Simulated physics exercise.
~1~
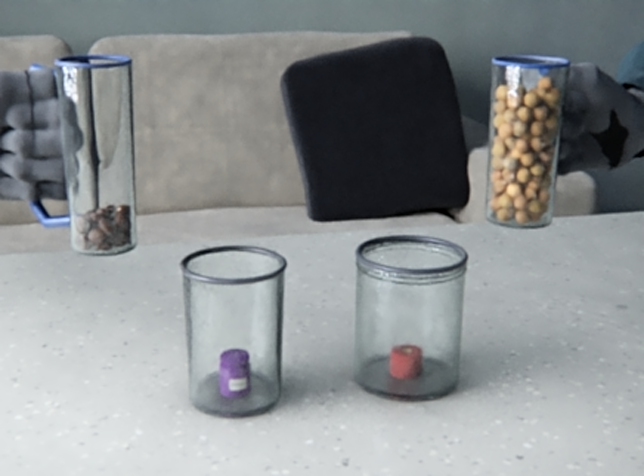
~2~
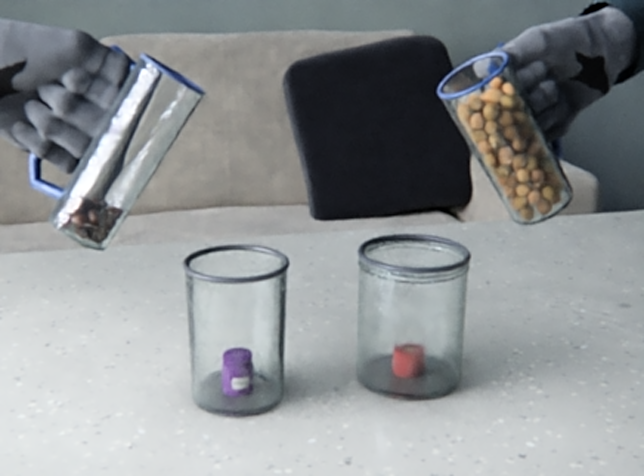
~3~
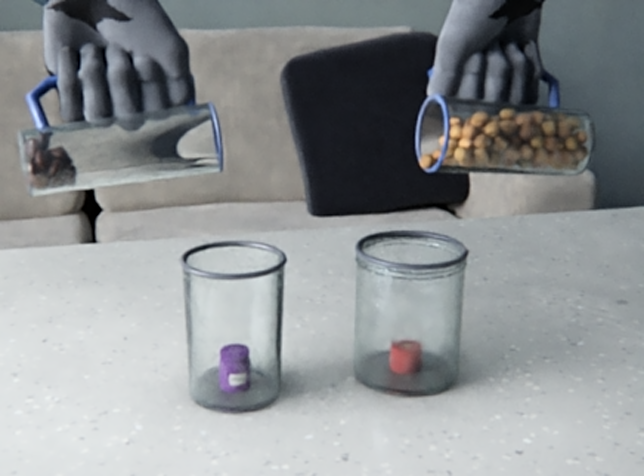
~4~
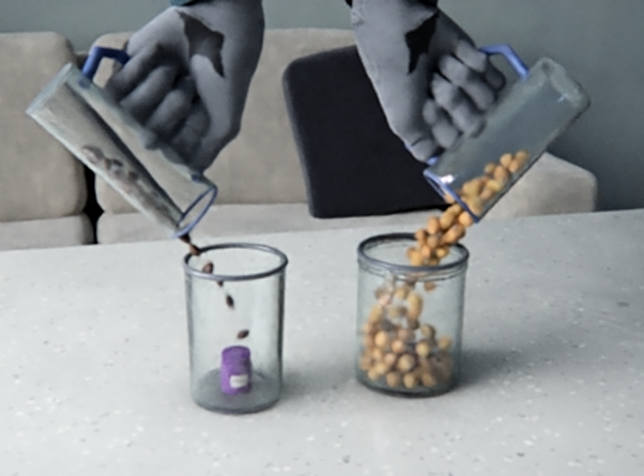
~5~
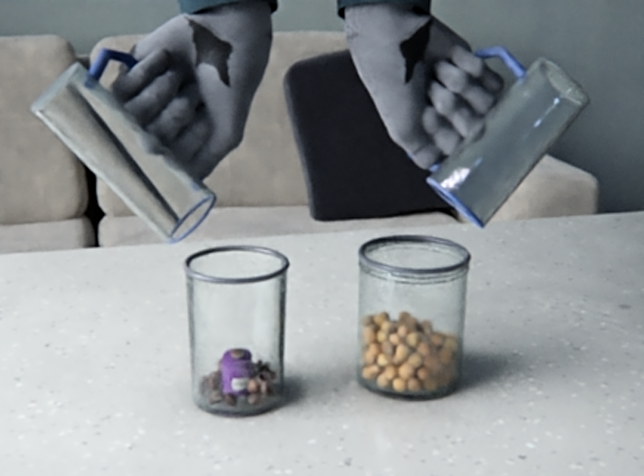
Two gloved hands tip cups, leaving the left purple object showing and the right red one buried.
